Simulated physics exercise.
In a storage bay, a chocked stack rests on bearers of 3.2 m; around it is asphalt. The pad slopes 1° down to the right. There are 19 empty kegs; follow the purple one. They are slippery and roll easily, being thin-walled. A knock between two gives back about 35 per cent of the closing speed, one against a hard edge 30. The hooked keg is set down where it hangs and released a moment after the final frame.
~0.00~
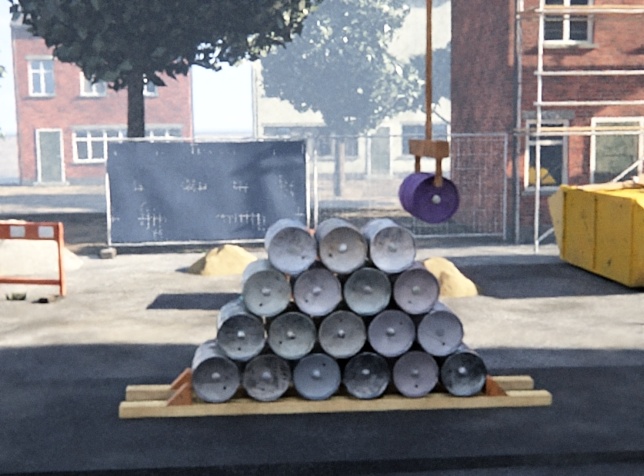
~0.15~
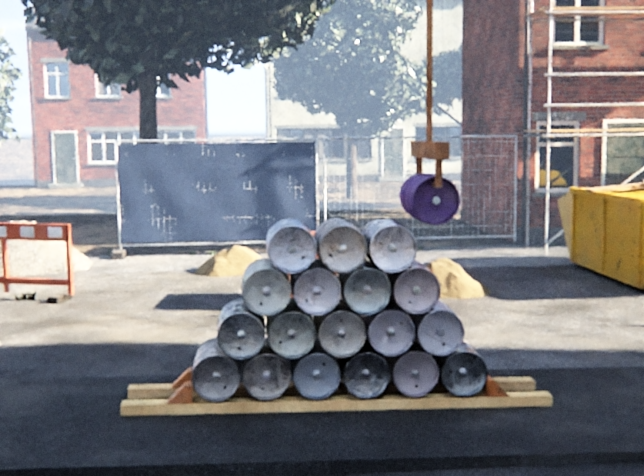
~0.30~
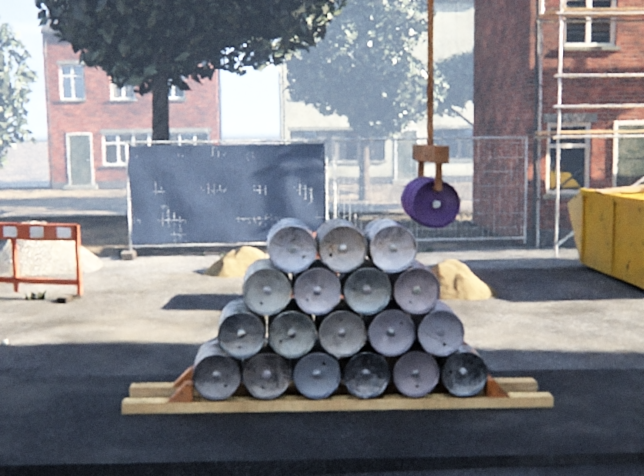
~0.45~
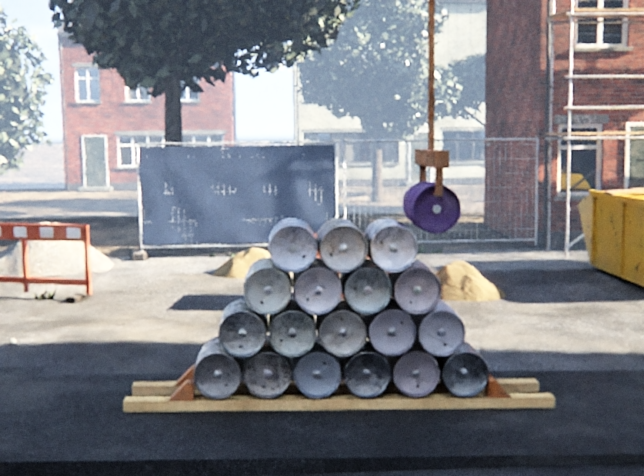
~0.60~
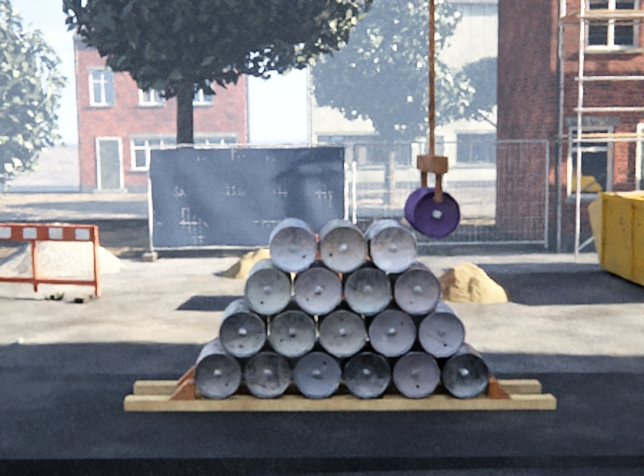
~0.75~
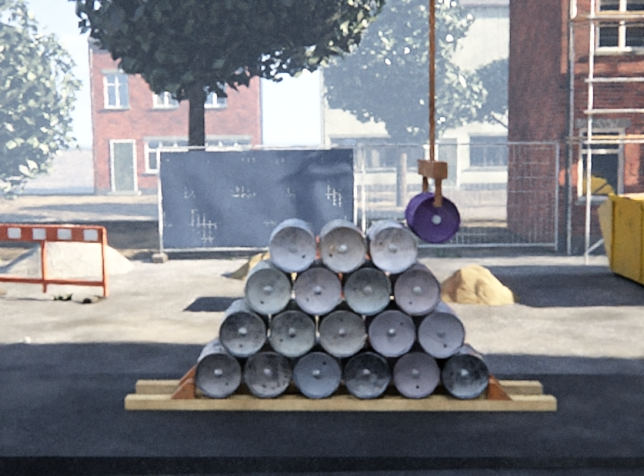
A large stack of grey metal kegs in four rows rests on pale timber bearers on an asphalt yard, seen from the front in daylight. A purple keg hangs from hooks at the upper right, with a yellow skip to the right, an orange-and-white barrier to the left, and fencing, trees and brick houses behind. The purple keg lowers slowly while the stack stays still and the camera slides gently right.
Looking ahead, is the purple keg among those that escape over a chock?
Purple gets past a chock.
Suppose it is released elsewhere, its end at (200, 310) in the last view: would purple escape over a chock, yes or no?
Then purple yes.
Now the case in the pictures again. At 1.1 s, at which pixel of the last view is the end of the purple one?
Around (456, 260).
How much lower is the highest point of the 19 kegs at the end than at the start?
Some 35 cm lower.
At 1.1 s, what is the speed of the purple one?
Near 1.5 m/s.
Then, 1.1 s in, purple is up on others, 25 cm inside the right chock, rolling right; 0 off the stack.
Then, 1.5 s in, purple is beyond the right chock, rolling right; 1 off the stack.
In the end (2.7 s), purple is beyond the right chock; 1 off the stack.
